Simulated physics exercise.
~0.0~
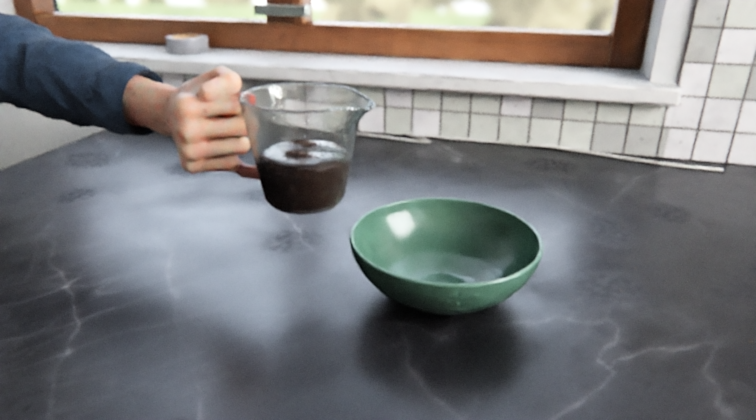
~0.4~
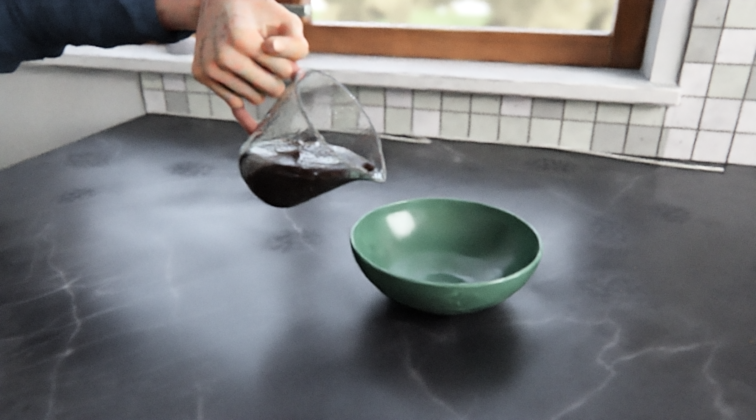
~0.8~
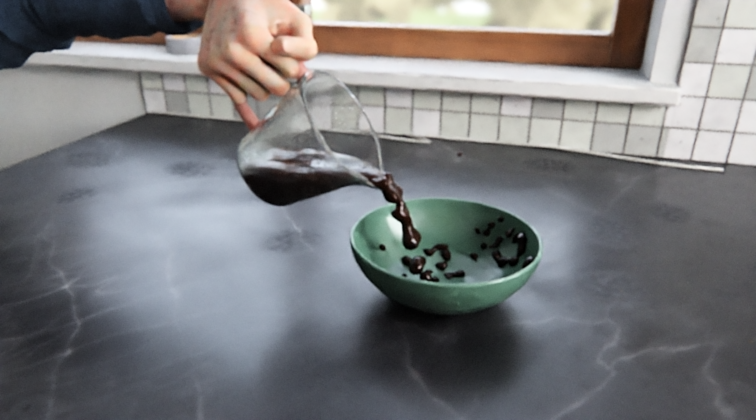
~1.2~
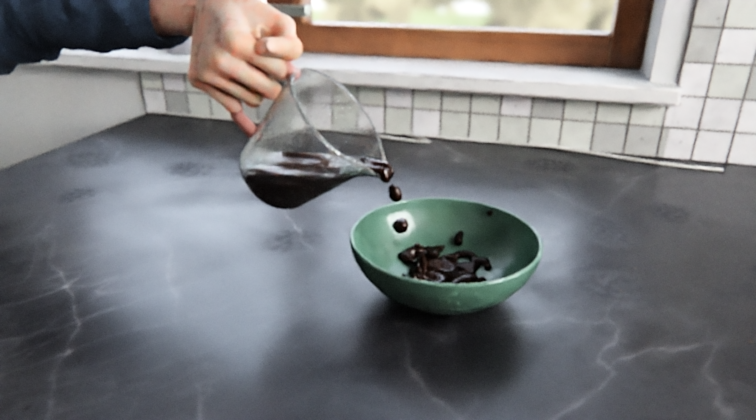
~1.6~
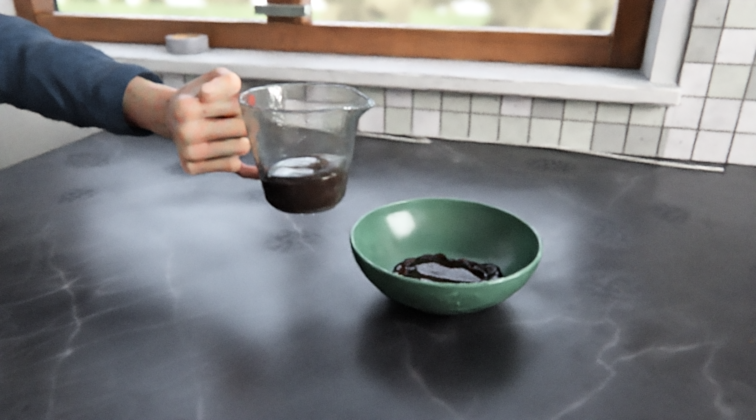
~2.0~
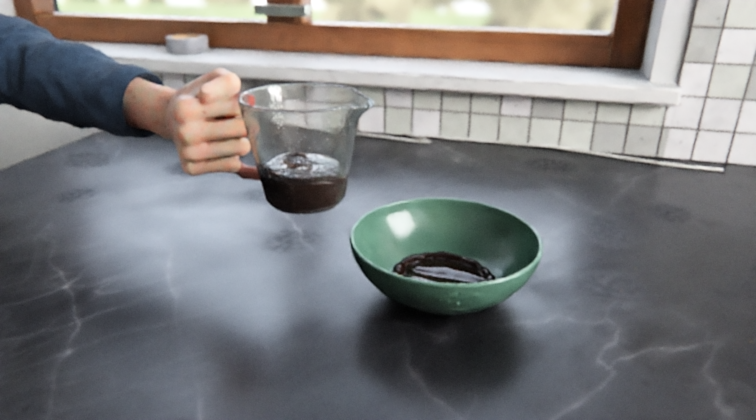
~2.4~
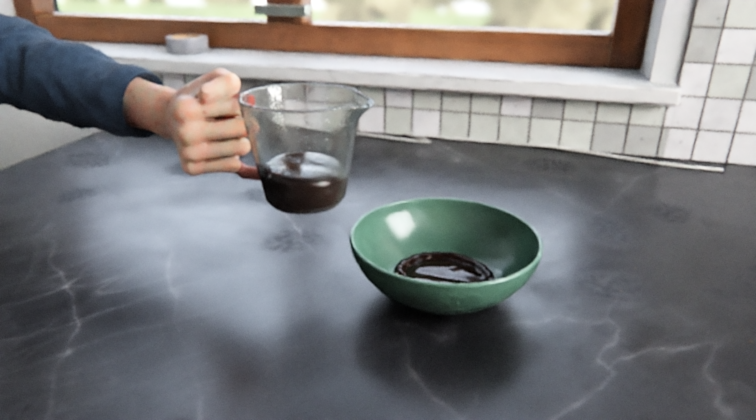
A hand in a dark blue sleeve holds a clear glass measuring jug of dark coffee at the left of a green bowl, which sits empty on a black, white-veined worktop. The view looks slightly down across the surface towards a wood-framed window and pale tiles. The hand tips the jug rightward over the bowl, and coffee spills from the spout in a broken stream, scattering dark drops inside. The flow thins as the jug begins to right itself. Finally the jug is upright, still partly full, and a shallow dark pool rests in the bowl.
